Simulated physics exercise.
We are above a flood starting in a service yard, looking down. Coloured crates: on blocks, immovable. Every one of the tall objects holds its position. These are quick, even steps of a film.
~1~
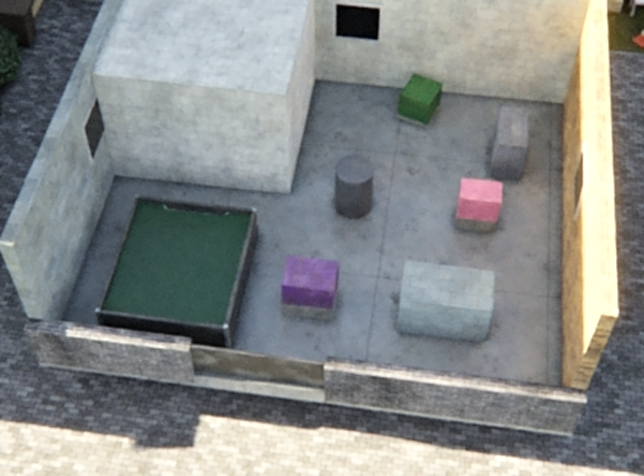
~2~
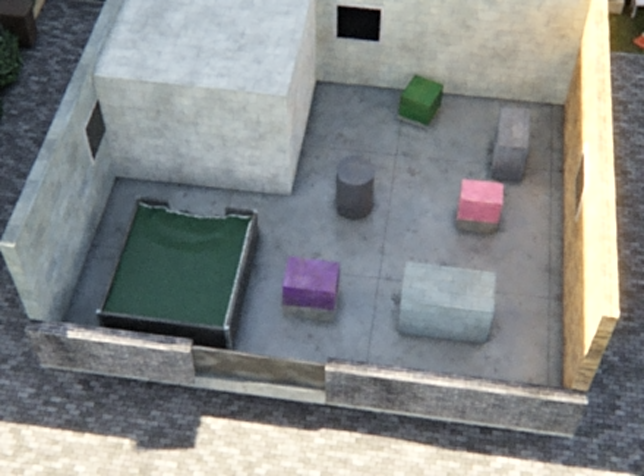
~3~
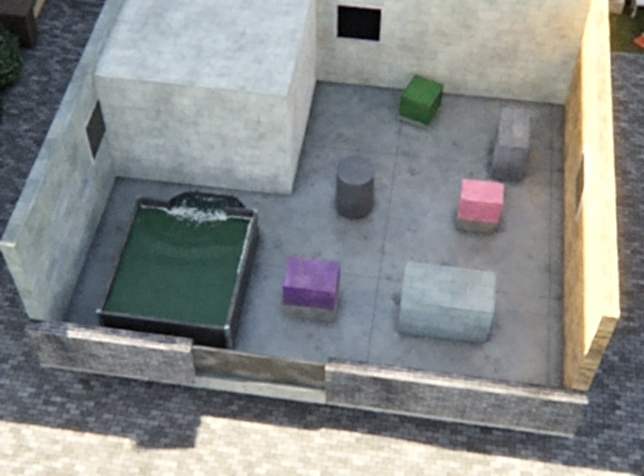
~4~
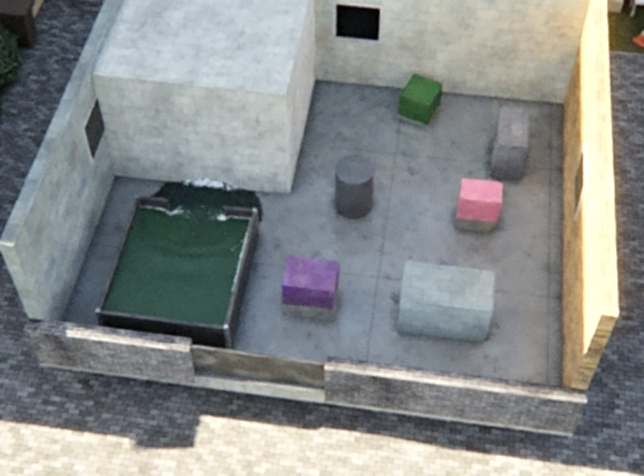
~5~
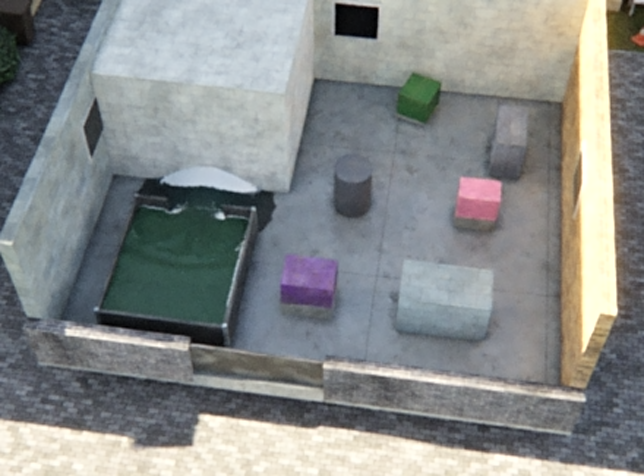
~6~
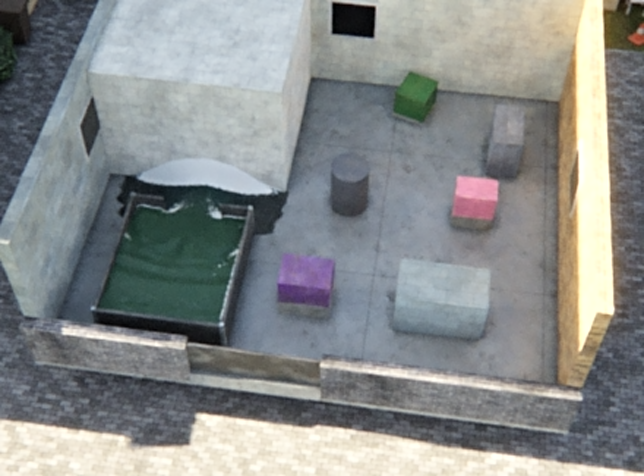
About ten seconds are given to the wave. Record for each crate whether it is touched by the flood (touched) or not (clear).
In order: The pink crate is going to stay free of water; the purple crate is going to stay free of water; the green crate is going to stay free of water.
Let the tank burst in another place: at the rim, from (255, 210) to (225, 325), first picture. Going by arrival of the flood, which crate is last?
My pick is the green-painted one.
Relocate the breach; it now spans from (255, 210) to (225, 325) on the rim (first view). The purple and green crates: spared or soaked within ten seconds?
In that case the purple crate is flooded and the green crate is flooded.
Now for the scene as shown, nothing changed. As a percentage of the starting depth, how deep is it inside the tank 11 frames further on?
My reading: Near 64 %.
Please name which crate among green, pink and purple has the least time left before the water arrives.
Note: The purple crate is first.
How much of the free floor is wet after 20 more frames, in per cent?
It comes out near 45 percent.
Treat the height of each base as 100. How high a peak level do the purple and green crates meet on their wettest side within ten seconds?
I'd say 40 per cent for the first one and 70 per cent for the second.
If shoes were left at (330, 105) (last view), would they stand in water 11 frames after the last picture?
That point would be spared.
A moment on, water covers 10 % of the floor; the pink crate not reached, the purple crate not reached, the green crate not reached.
Next, water covers 25 % of the floor; the pink crate not reached, the purple crate water round its plinth, the green crate not reached.
Then, water covers 45 % of the floor; the pink crate water round its plinth, the purple crate water round its plinth, the green crate water round its plinth.
Later, water covers 70 % of the floor; the pink crate water round its plinth, the purple crate water round its plinth, the green crate water round its plinth.
In the end, water covers 95 % of the floor; the pink crate stayed above the water, the purple crate stayed above the water, the green crate stayed above the water.
